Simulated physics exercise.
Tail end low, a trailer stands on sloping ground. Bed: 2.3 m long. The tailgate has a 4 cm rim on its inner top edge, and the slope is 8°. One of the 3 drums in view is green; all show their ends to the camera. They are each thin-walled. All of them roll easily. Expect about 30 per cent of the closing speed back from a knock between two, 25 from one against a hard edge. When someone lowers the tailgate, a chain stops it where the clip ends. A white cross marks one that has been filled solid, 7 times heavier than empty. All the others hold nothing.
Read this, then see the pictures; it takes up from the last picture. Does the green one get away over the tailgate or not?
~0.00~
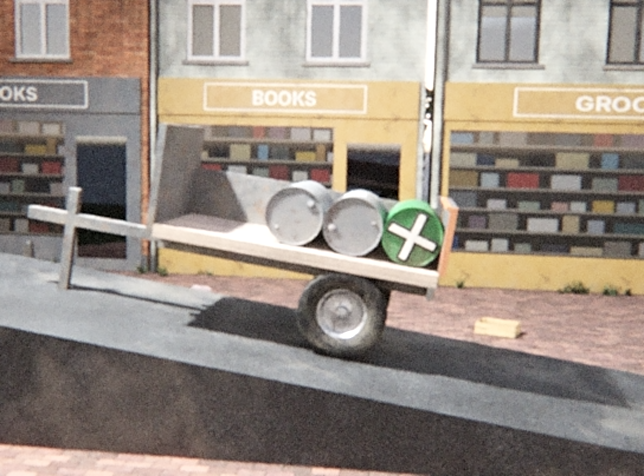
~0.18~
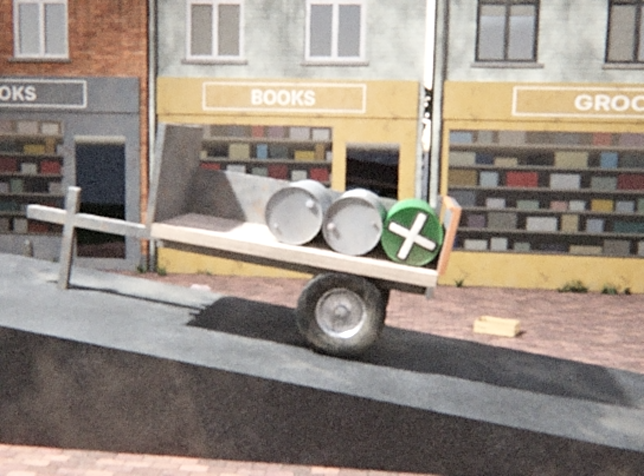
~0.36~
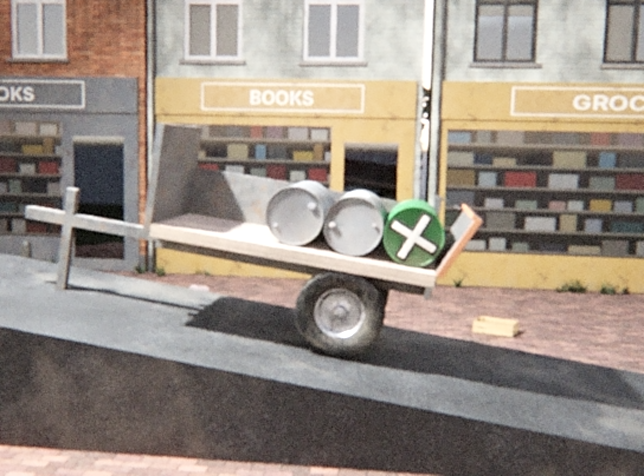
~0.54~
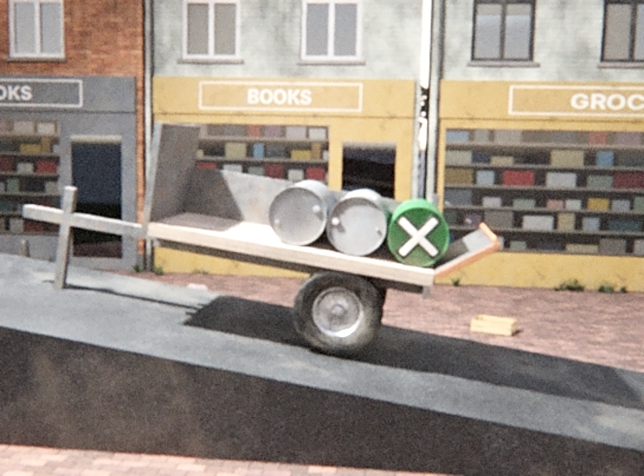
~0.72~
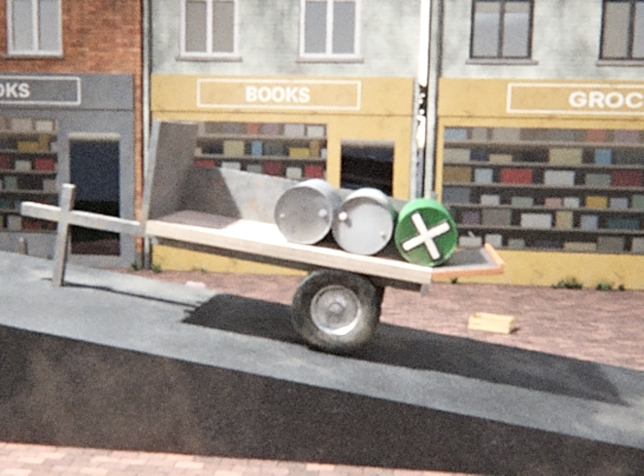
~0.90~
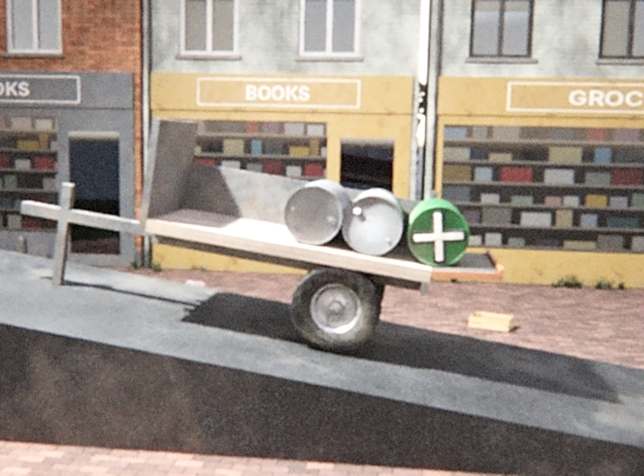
Green: Stays inside.
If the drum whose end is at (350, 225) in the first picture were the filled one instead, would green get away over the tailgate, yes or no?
In that scenario, green: It happens.
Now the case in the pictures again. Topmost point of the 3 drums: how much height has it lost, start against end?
Roughly 10 cm.
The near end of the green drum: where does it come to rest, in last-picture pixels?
It ends up close to (476, 238).
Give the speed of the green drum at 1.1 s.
Speed: Approx. 0.6 m/s.
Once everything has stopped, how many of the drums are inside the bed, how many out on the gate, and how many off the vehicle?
2 / 1 / 0.
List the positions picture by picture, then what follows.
Green (413, 237); gate 82° above level, tip at (454, 210); white cross at (413, 237), in the first picture.
Green (412, 237); gate 79° above level, tip at (457, 210), in the second picture.
Green (414, 237); gate 58° above level, tip at (478, 221), in the third picture.
Green (418, 237); gate 29° above level, tip at (497, 246), in the fourth picture.
Green (426, 237); gate 6° above level, tip at (502, 271), in the fifth picture.
Green (439, 237); gate 0° below level, tip at (501, 277), in the sixth picture.
By 1.1 s, green is on the gate, 10 cm past the hinge, rolling right; 0 of 3 are out.
By 1.3 s, green is on the gate, 25 cm past the hinge, rolling right; 0 of 3 are out.
By 1.6 s, green is on the gate, 35 cm past the hinge, rolling right; 0 of 3 are out.
Finally (2.5 s), green is on the gate, 30 cm past the hinge; 0 of 3 are out.
